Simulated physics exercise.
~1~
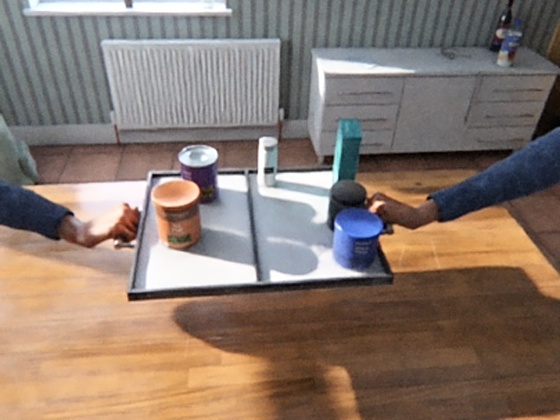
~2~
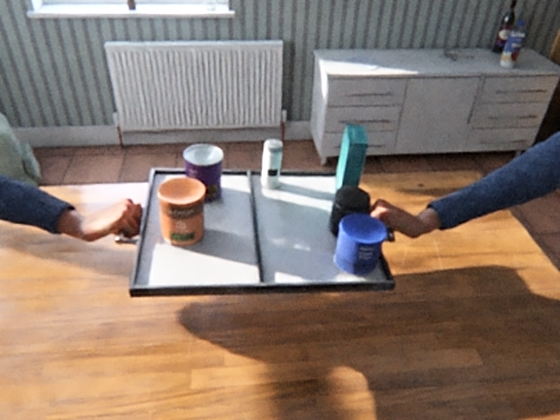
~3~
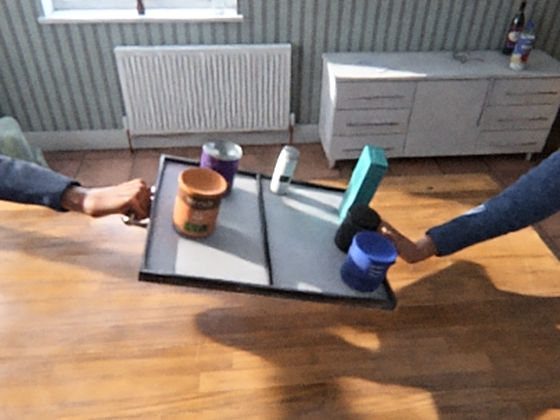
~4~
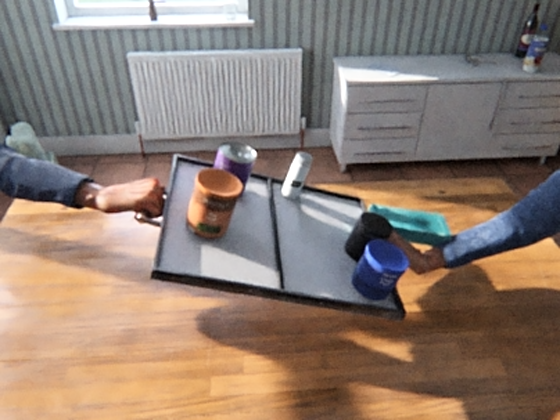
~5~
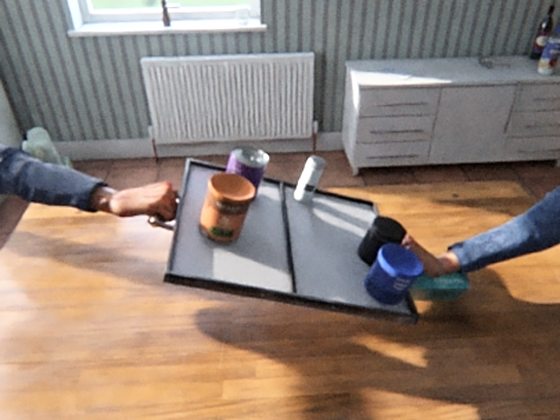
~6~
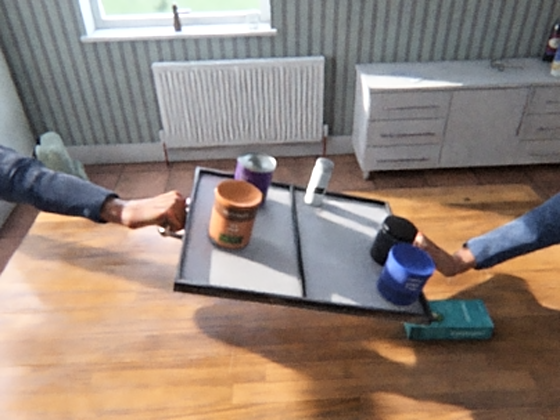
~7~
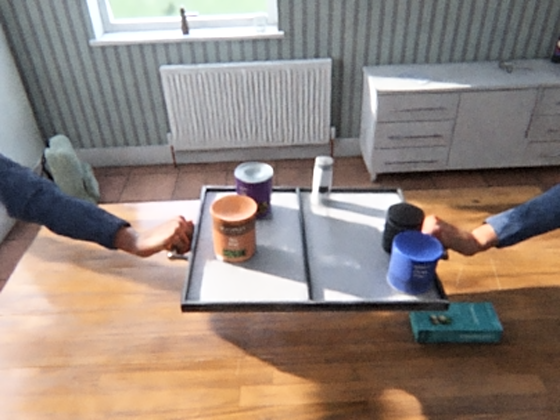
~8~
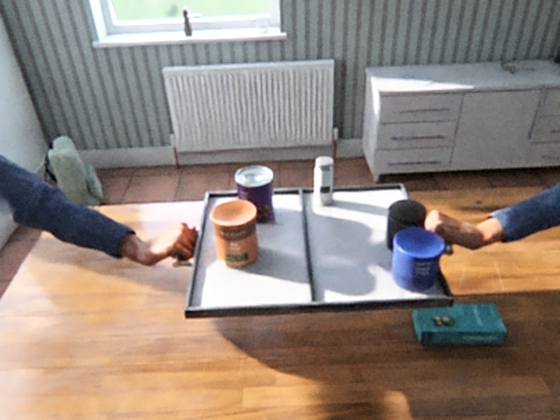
In a sunlit room with striped wallpaper, a white radiator and a pale sideboard, seen from slightly above, two hands hold a dark-rimmed tray over a wooden surface. On it stand an orange tin and a purple tin at left, a white shaker near the middle, and a turquoise packet, black jar and blue tin at right. The hands tip the tray down to the right, and the turquoise packet leans, topples and drops over the edge onto the wood. The view drifts slightly left as the hands level the tray. The packet ends lying below its right side, while the other five items remain aboard.
